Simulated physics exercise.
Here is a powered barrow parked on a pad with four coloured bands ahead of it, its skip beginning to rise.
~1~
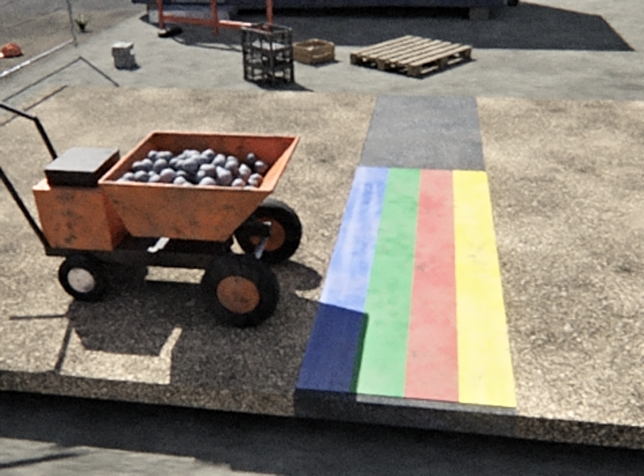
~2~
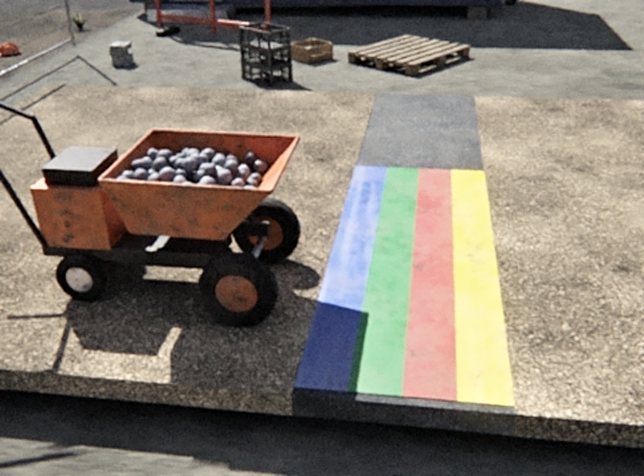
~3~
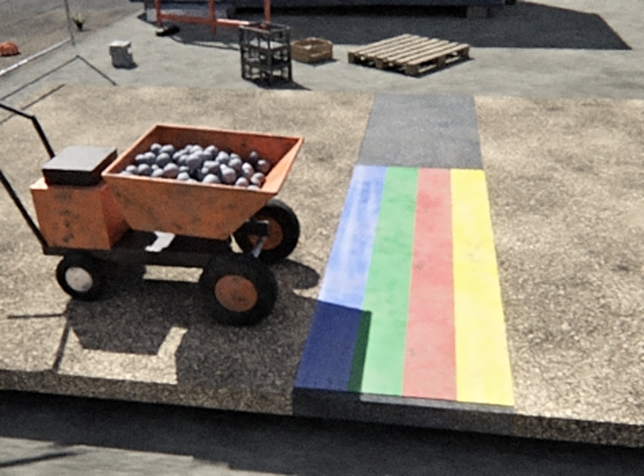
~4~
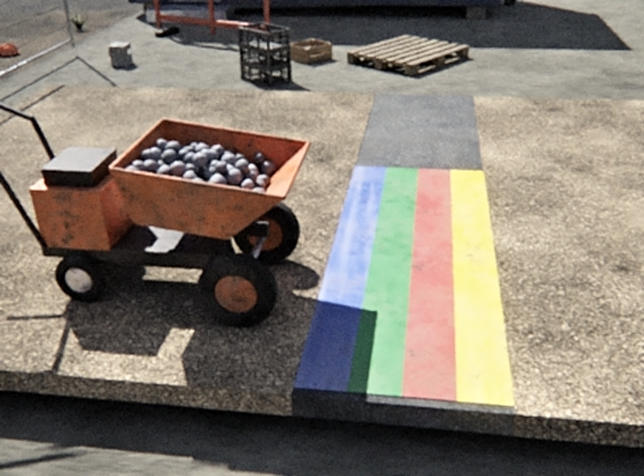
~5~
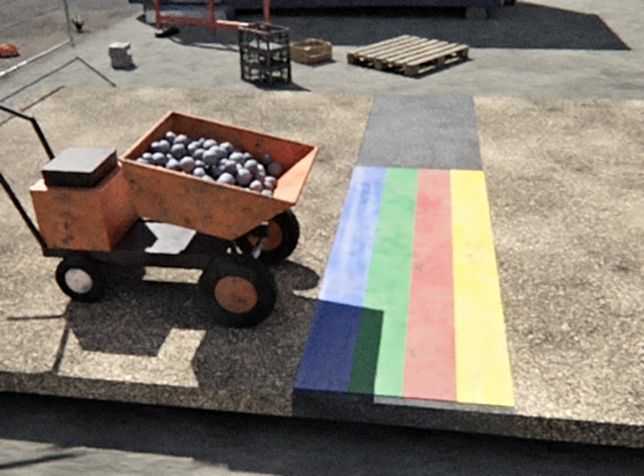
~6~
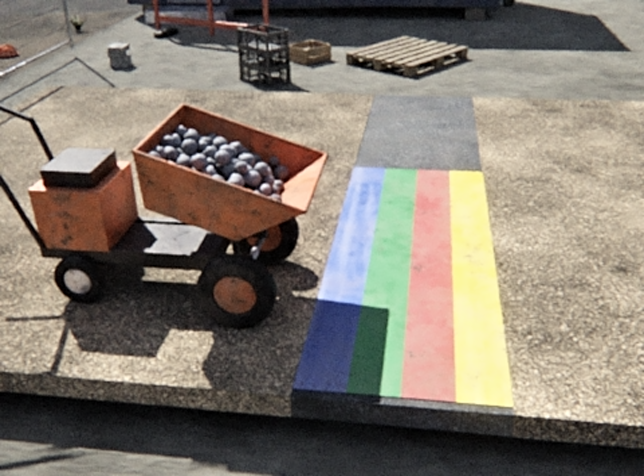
To begin with, an orange powered barrow loaded with round grey cobbles sits still, its skip level, left of blue, green, red and yellow bands on the ground. The skip then tilts gradually towards the right, its back end rising and the cobbles still inside, while the wheels stay put.
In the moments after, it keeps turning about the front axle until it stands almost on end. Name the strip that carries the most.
Most lies over the green band.
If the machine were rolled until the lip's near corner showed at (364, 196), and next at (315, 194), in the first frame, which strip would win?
First that yellow strip, then the red strip.
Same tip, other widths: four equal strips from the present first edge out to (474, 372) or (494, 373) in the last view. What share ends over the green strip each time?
In turn 30 and 30 in a hundred.
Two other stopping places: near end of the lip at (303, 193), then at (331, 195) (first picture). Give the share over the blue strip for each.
In turn 0 and 0 in a hundred.
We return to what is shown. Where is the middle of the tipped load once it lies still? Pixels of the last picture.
Around (406, 296).
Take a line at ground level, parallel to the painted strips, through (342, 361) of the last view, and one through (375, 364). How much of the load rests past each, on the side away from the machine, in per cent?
About 80 and 60 per cent.
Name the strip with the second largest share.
It is the red one.
Shortly afterwards, skip tipped steeply; the whole lot in the skip.
Next, skip tipped right over; near two thirds in the skip; near a quarter over the green strip; a little over the red strip; only a few over the yellow strip.
Some moments later, skip tipped right over; near a quarter in the skip; only a few over the blue strip; near a third over the green strip; near a quarter over the red strip; a little over the yellow strip; a little off the paint.
In the end, skip tipped right over; near a quarter in the skip; only a few over the blue strip; near a third over the green strip; near a quarter over the red strip; a little over the yellow strip; a little off the paint.
